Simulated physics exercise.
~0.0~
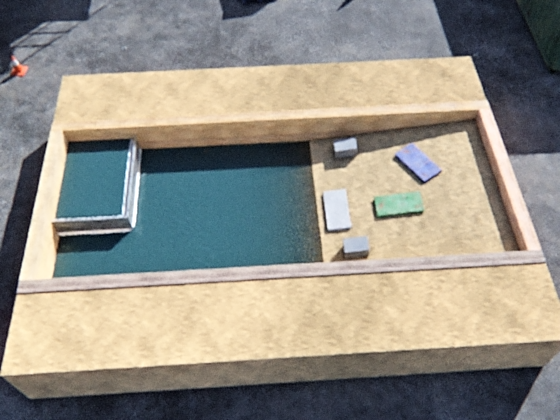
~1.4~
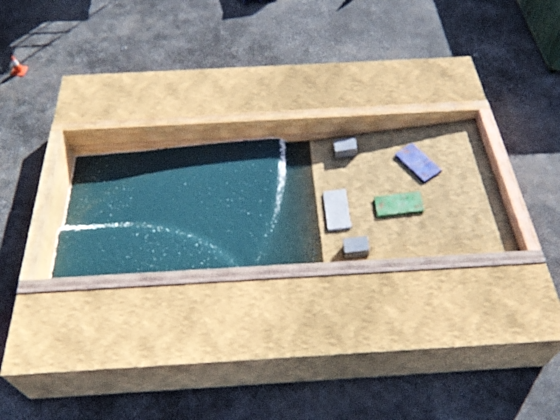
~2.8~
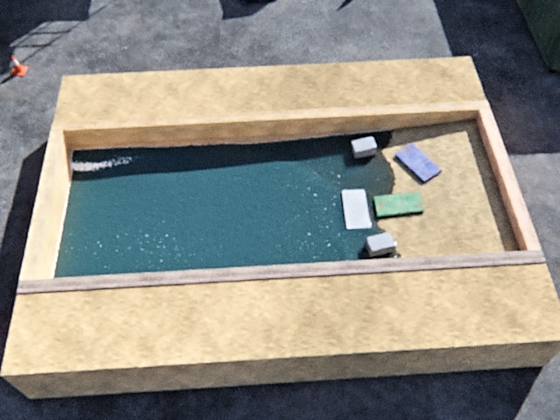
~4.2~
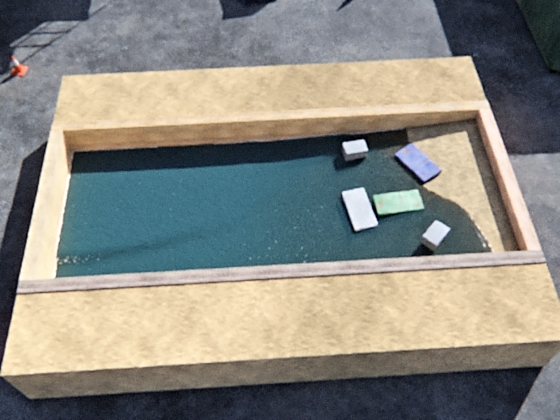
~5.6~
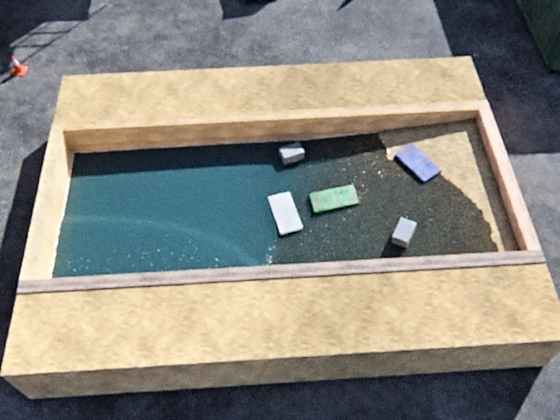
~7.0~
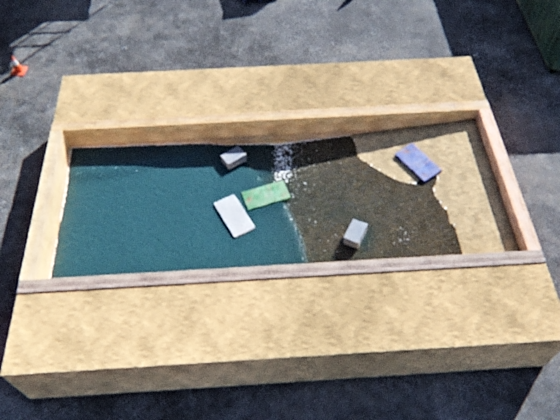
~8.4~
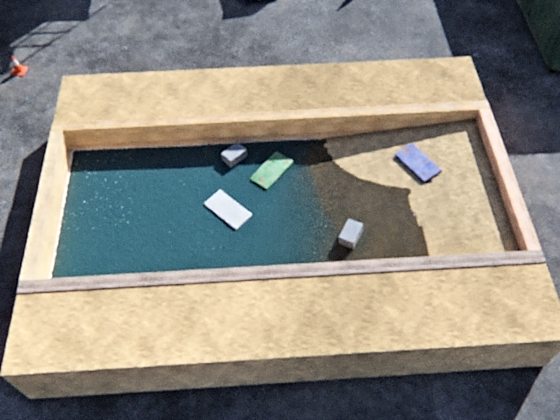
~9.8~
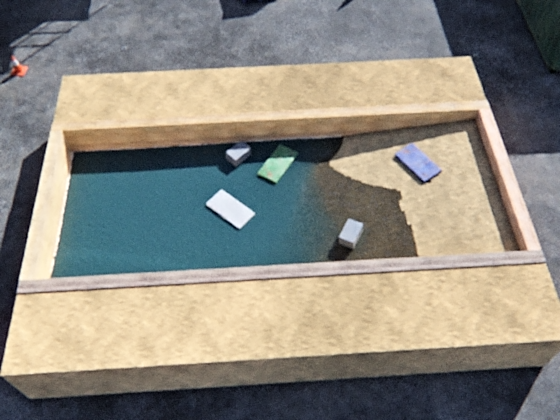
A raised block of dark teal water stands at the left end of a rectangular, sandy-walled basin, seen from above on grey ground. On the bare sand slope at the right lie a green slab, a blue slab, a pale grey slab and two small grey blocks. The raised water collapses and a white-edged wave runs right, flooding up the slope and nudging the grey pieces. The water then drains back left, carrying the green slab, pale slab and upper block with it, while the lower block shifts less. Finally those three rest in the calmer pool, the lower block sits on wet sand, and the blue slab has barely moved.
